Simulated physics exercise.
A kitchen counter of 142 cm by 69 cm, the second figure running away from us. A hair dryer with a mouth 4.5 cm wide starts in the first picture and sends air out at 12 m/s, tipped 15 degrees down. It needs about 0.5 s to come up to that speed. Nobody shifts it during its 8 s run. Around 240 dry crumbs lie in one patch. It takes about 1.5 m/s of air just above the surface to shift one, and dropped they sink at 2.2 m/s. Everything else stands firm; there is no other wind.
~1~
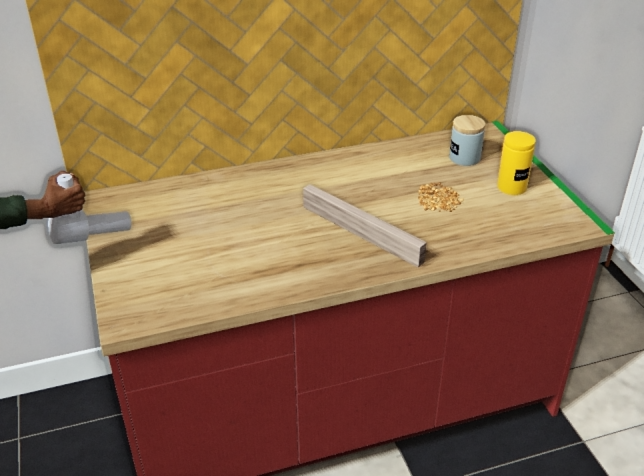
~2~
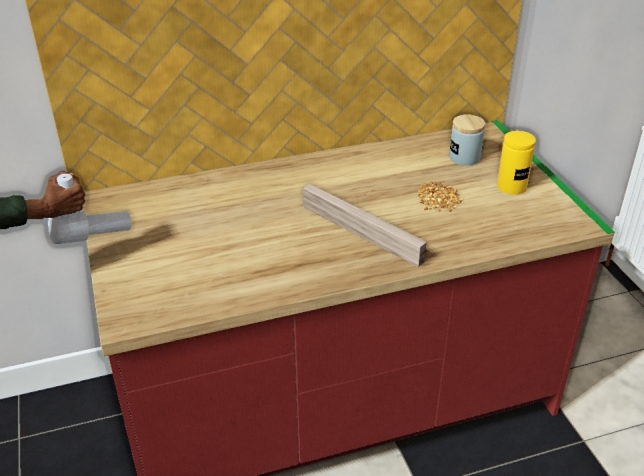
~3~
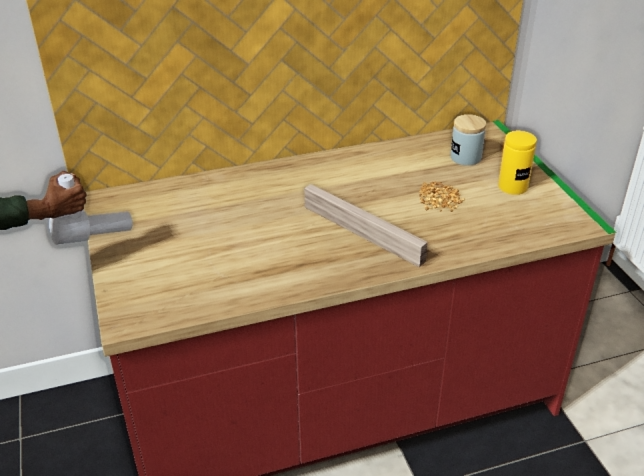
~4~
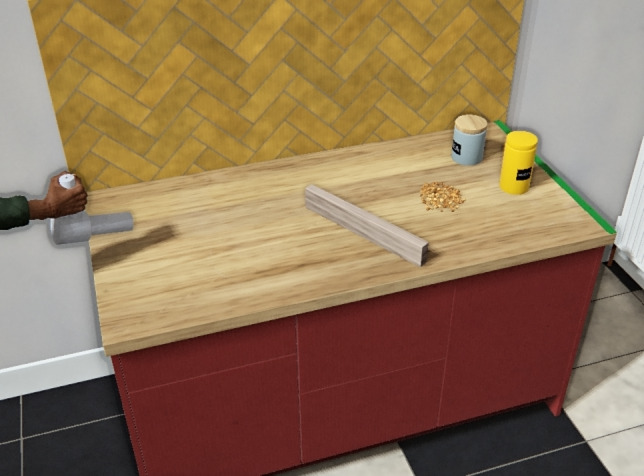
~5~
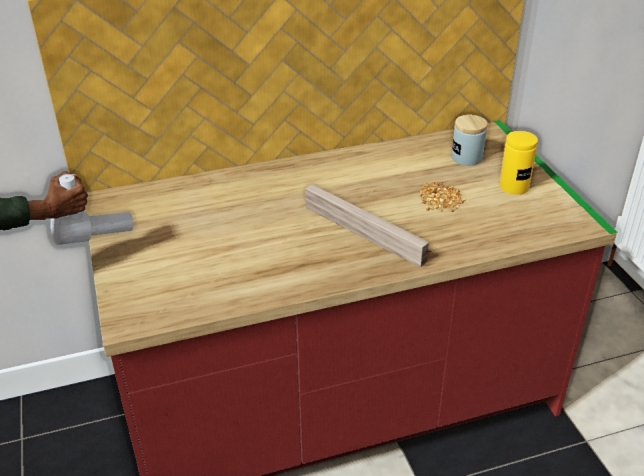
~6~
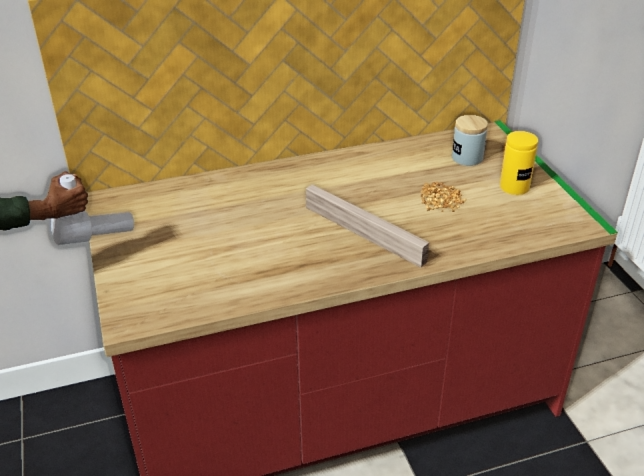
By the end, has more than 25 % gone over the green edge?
As for a quarter going over the green edge: No.
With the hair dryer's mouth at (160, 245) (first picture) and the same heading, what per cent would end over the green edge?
Then about 0 %.
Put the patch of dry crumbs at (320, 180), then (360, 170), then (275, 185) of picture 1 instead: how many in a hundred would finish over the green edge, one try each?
In turn about 80 %, 90 %, 100 %.
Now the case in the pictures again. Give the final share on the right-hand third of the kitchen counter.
Some 100 per cent.
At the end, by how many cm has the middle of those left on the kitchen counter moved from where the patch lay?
Roughly 0 cm.
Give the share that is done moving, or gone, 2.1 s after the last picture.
Near 60 %.
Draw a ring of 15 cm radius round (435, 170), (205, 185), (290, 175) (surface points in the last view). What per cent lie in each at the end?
In turn about 30 %, 0 %, 0 %.
Then, 1.2 s after the last picture the count stands so, 0 % are over the green edge; the middle of those still in play is near (439, 195).
Then, 2.1 s after the last picture the count stands so, 0 % are over the green edge; the middle of those still in play is near (439, 195).
Then, 4.0 s after the last picture the count stands so, 0 % are over the green edge; the middle of those still in play is near (439, 195).
Then, 7.6 s after the last picture, at the end, 0 % are over the green edge; the middle of those still in play is near (439, 195).
